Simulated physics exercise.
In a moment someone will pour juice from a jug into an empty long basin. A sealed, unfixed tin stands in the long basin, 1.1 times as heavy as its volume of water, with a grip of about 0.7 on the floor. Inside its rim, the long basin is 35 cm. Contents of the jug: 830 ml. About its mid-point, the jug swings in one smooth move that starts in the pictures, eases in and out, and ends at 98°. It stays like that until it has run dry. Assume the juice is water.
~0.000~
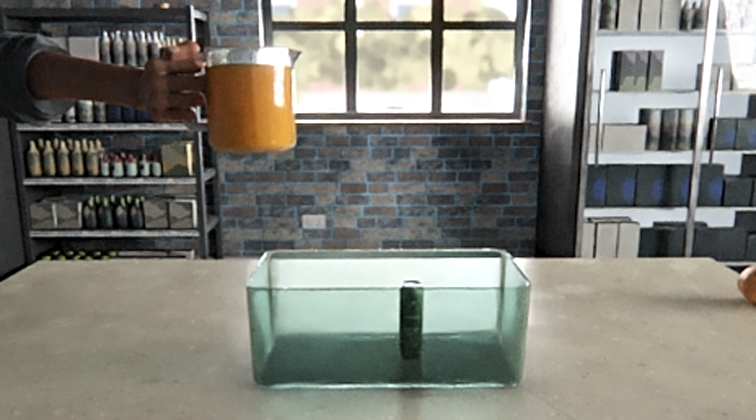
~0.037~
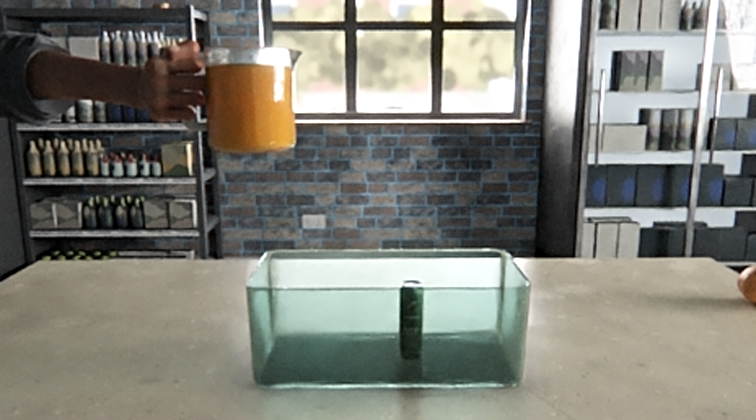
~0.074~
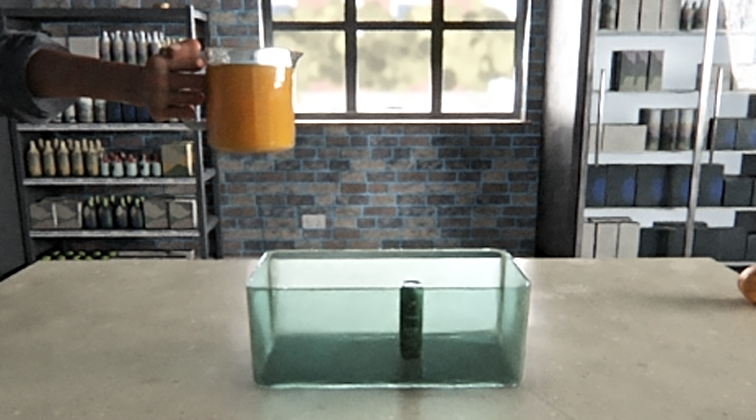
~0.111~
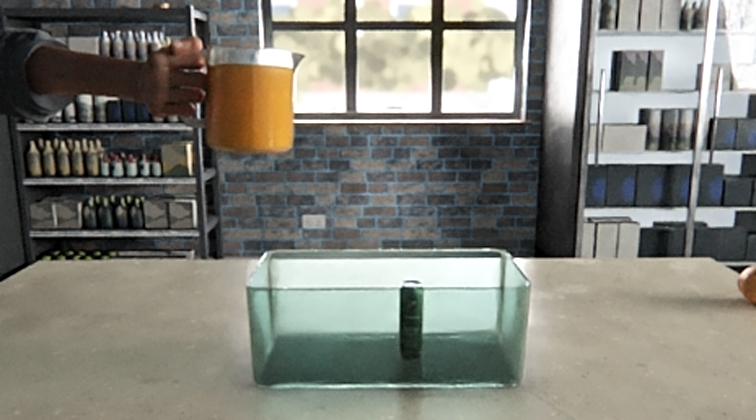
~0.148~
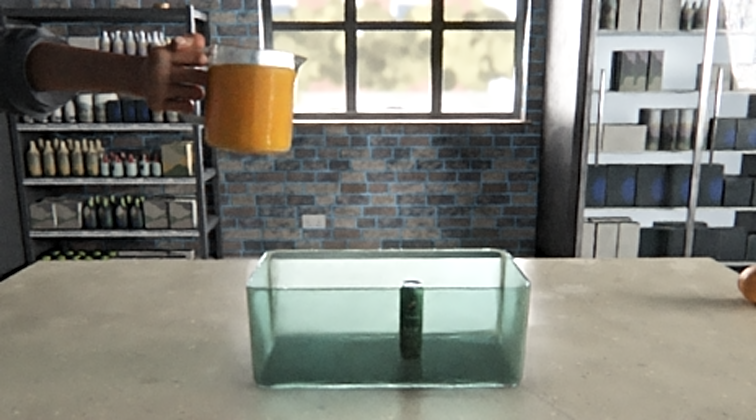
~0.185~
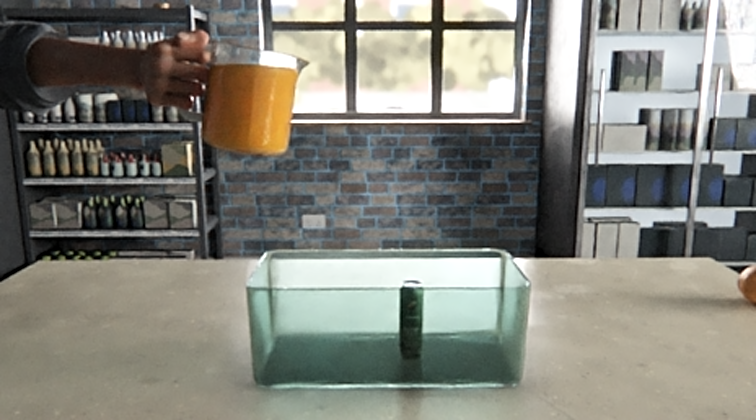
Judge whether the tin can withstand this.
It cannot withstand it and falls over.
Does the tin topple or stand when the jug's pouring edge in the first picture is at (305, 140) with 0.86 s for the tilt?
Result: Tin upright.
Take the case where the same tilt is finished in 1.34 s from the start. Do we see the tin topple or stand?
In that case the tin overturns.
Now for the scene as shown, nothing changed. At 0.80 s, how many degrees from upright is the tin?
0°.
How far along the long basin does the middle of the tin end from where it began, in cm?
It finishes around 8.5 cm from where it began.
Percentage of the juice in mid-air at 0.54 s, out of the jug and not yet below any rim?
Estimate: Some 16 % of the total.
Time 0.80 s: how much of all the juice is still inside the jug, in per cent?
About 36 percent.
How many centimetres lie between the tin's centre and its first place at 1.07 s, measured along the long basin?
Its middle sits about 8 cm from the start.
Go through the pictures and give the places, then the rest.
The first picture shows tilt 0°; pouring edge (302, 50); surface from (210, 66) to (291, 66); the long basin's rim runs from (257, 269) to (518, 268); the tin's top is at (412, 286).
The second picture shows tilt 0°; pouring edge (303, 51); surface from (210, 66) to (292, 67).
The third picture shows tilt 2°; pouring edge (304, 52); surface from (211, 66) to (293, 67).
The fourth picture shows tilt 4°; pouring edge (305, 54); surface from (212, 66) to (294, 67).
The fifth picture shows tilt 7°; pouring edge (308, 57); surface from (214, 67) to (296, 68).
The sixth picture shows tilt 11°; pouring edge (310, 61); surface from (215, 68) to (299, 68).
By 0.54 s the tilt is 68° and 84 per cent is still to pour; the tin stands where it began.
By 0.80 s the tilt is 97° and 37 per cent is still to pour; the tin stands 2 cm from where it began.
By 1.07 s the tilt is 98° and 10 per cent is still to pour; the tin lies on its side.
By 1.36 s the tilt is 98° and 2 per cent is still to pour; the tin lies on its side.
At rest the tin lies on its side.
